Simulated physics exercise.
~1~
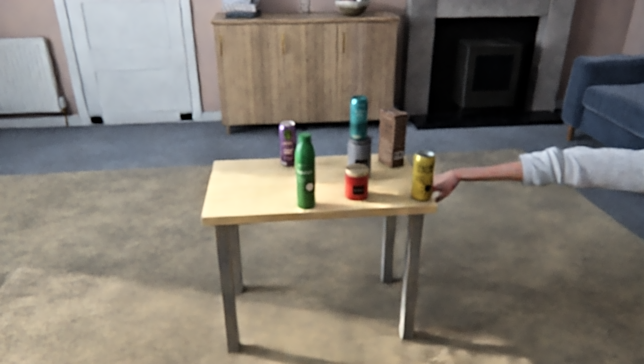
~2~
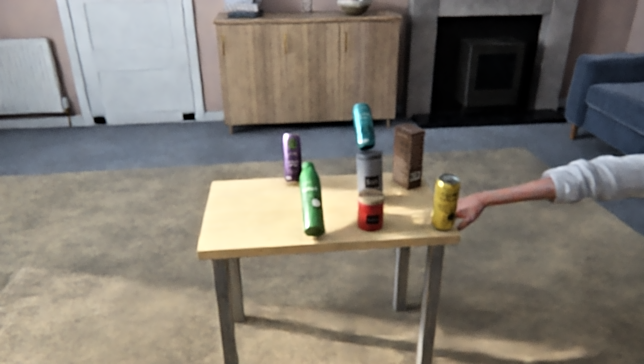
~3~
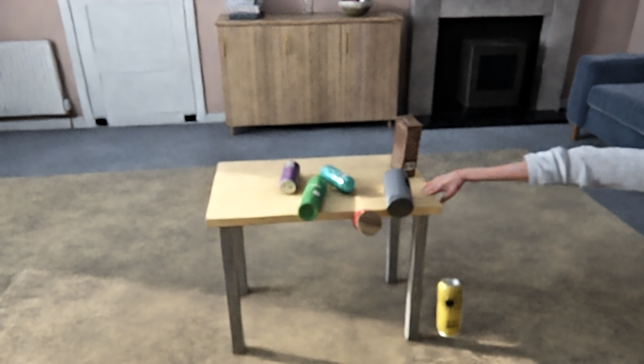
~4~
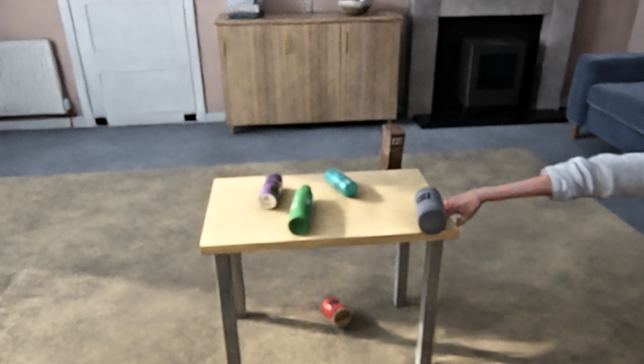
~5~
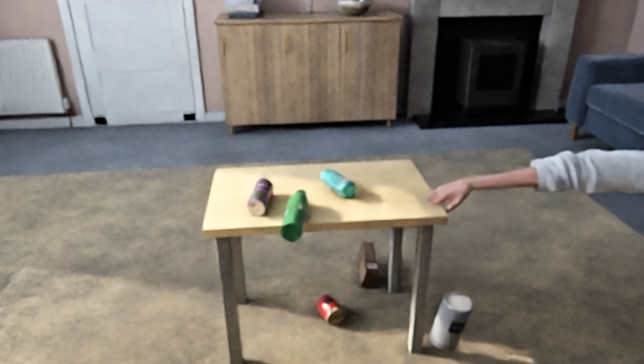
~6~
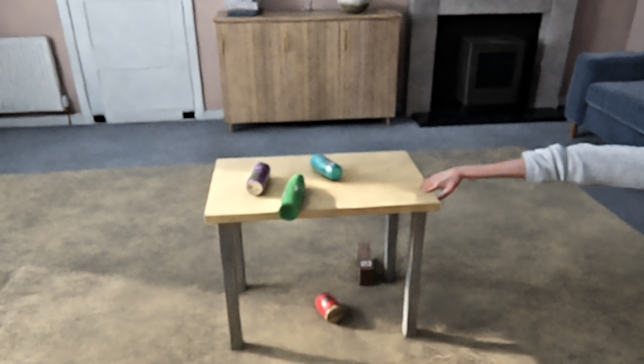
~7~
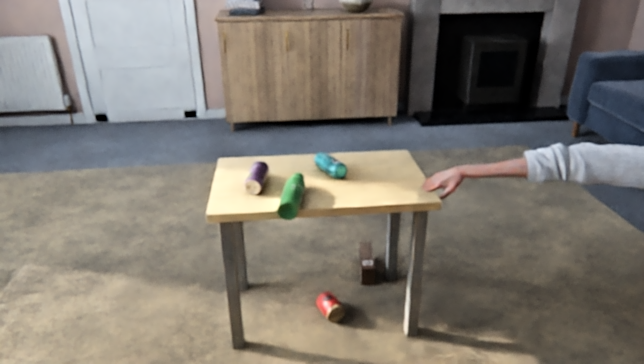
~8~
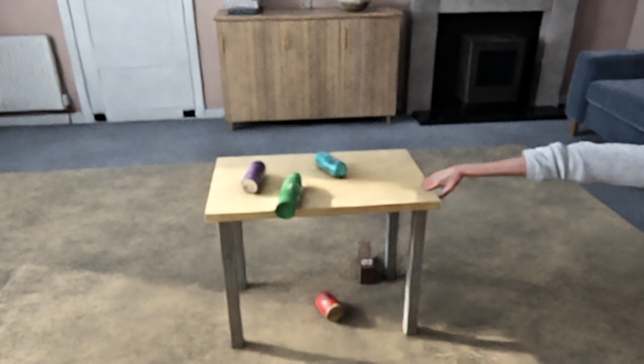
A hand jerked a small table back and forth, toppling the cans and bottle on top, and the yellow can, red jar, brown carton and grey jar dropped off, while the purple can, green bottle and turquoise can stayed lying on it.
